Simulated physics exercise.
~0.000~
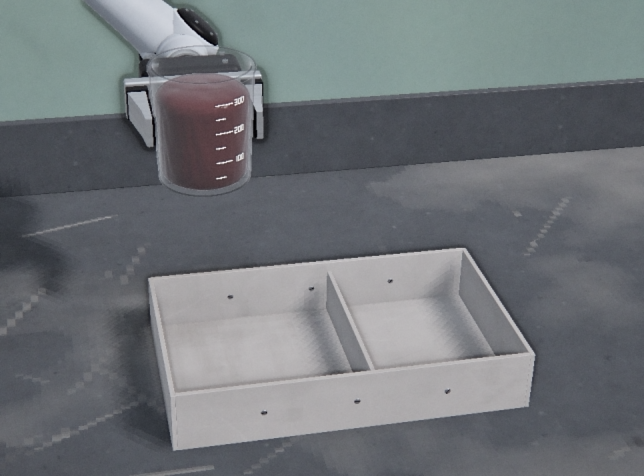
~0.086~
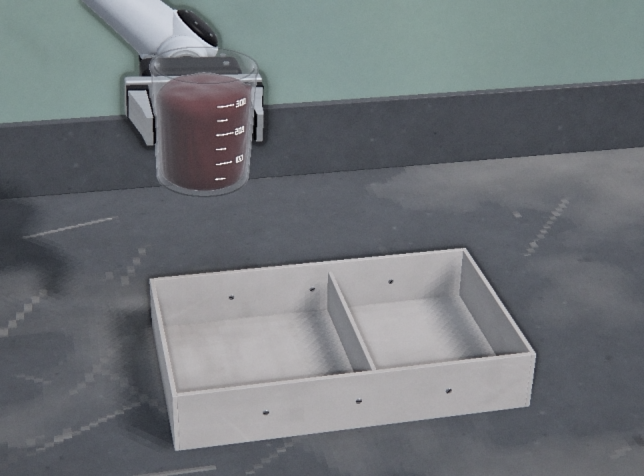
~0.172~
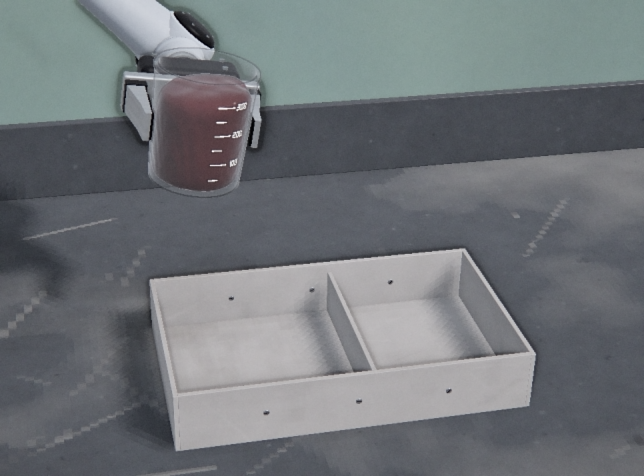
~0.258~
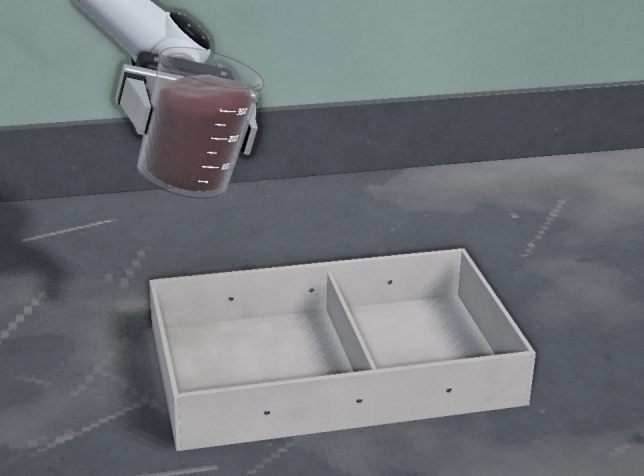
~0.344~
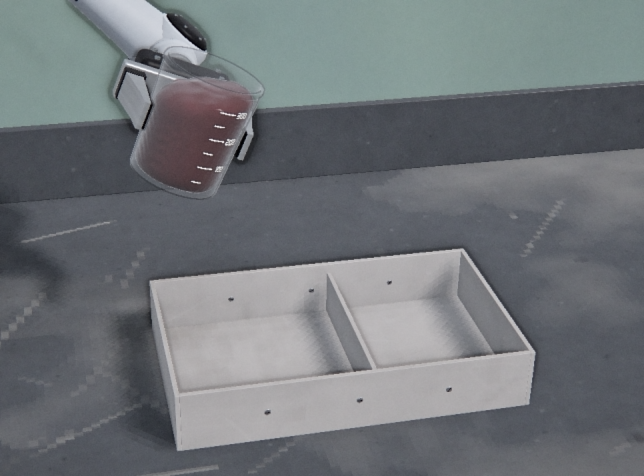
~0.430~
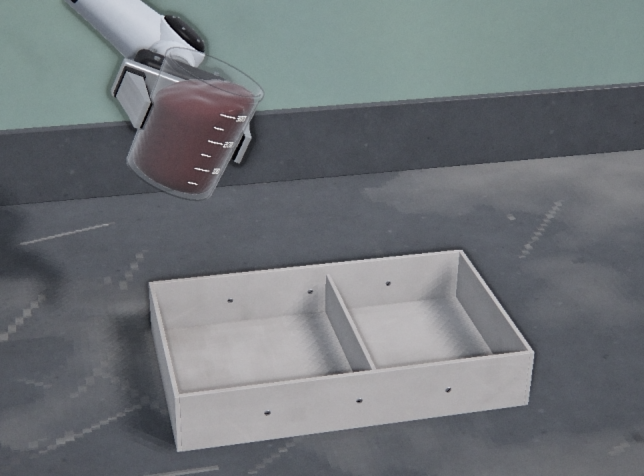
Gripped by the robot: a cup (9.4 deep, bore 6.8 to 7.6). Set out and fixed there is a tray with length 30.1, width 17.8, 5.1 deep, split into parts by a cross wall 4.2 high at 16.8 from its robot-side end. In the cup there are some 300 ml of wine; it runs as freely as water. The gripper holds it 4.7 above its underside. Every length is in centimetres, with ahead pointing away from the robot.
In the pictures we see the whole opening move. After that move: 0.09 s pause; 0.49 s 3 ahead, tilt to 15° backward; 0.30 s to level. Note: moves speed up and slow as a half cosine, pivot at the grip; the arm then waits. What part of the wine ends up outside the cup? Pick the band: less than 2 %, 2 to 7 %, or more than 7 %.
Less than 2 %.
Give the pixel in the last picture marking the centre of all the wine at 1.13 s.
Somewhere close to (228, 130), I'd say.
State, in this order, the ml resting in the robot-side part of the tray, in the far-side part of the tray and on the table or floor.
About 0, 0, 0 ml.
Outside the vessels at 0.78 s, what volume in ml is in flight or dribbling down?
I'd guess about 0 ml.
After 0.78 s, tilted 3° forward, liquid up to 28 above the table; 300 ml in the cup.
After 1.13 s, tilted 10° backward, liquid up to 28 above the table; 300 ml in the cup.
After 1.51 s, level, liquid up to 28 above the table; 300 ml in the cup.
After 2.31 s, level, liquid up to 28 above the table; 300 ml in the cup.
In the end, 300 ml in the cup. That is 0 % outside the cup.
